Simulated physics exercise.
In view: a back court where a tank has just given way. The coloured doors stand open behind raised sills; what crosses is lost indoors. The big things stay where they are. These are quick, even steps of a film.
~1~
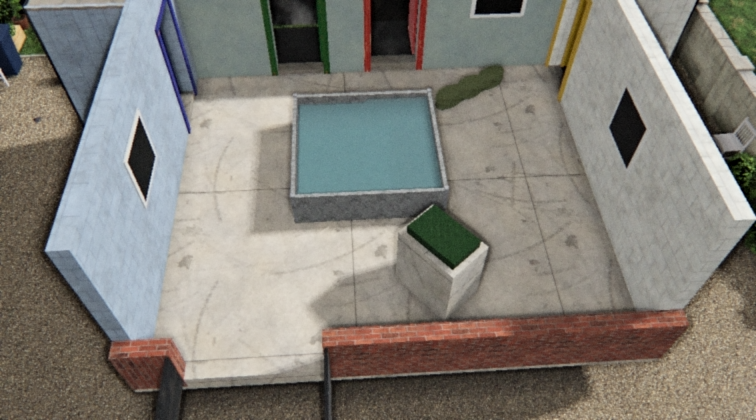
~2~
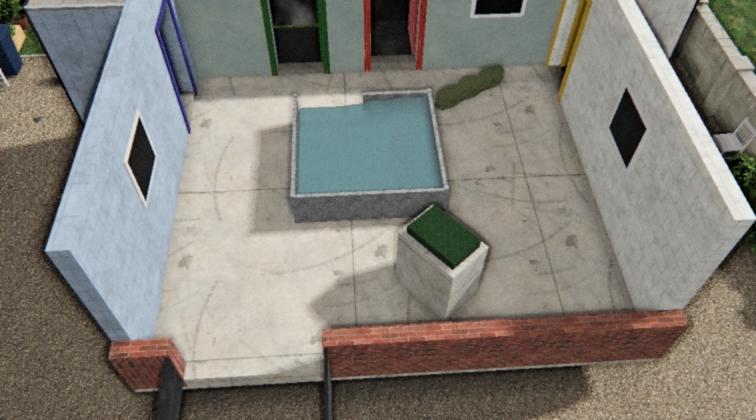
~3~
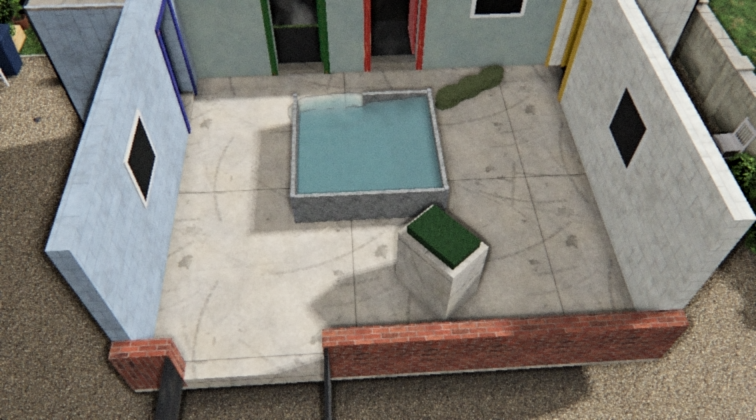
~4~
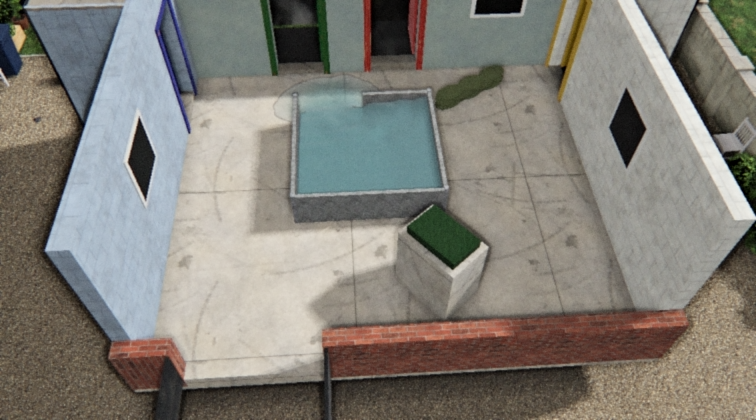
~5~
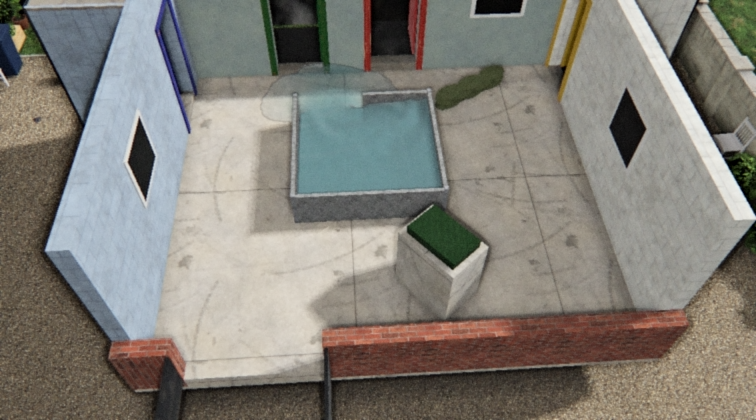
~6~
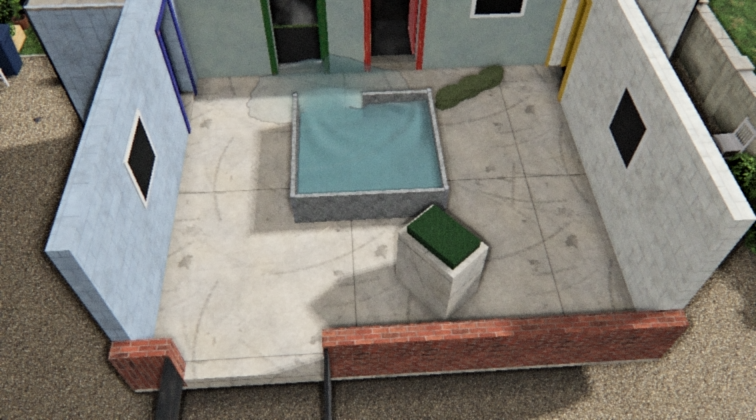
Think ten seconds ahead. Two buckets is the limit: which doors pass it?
The blue door floods; the yellow door floods; the red door holds within the limit; the green door floods.
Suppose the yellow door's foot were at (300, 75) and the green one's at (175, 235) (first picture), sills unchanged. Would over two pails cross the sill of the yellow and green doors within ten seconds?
One by one: The yellow one is over; the green one takes less.
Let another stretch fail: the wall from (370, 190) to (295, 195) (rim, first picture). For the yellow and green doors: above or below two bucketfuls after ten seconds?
Yellow holds; green is under.
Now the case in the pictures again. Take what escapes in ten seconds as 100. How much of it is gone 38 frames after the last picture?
I make it 70 per cent.
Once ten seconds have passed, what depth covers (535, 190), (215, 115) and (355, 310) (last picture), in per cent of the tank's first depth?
Roughly 4, 18 and 4 per cent, in turn.
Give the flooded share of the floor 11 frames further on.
I make it 20 per cent.
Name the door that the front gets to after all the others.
I say the yellow door.
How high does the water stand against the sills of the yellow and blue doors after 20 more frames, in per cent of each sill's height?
In turn 200 and 140 per cent.
A moment on, water covers 10 % of the floor; the blue door not reached, the yellow door not reached, the red door wet at the sill, nothing in, the green door far over two buckets in.
Next, water covers 20 % of the floor; the blue door wet at the sill, nothing in, the yellow door not reached, the red door wet at the sill, nothing in, the green door far over two buckets in.
Then, water covers 35 % of the floor; the blue door over two buckets in, the yellow door over two buckets in, the red door under two buckets in, the green door far over two buckets in.
Later, water covers 60 % of the floor; the blue door over two buckets in, the yellow door over two buckets in, the red door under two buckets in, the green door far over two buckets in.
In the end, water covers 85 % of the floor; the blue door over two buckets in, the yellow door far over two buckets in, the red door under two buckets in, the green door far over two buckets in.
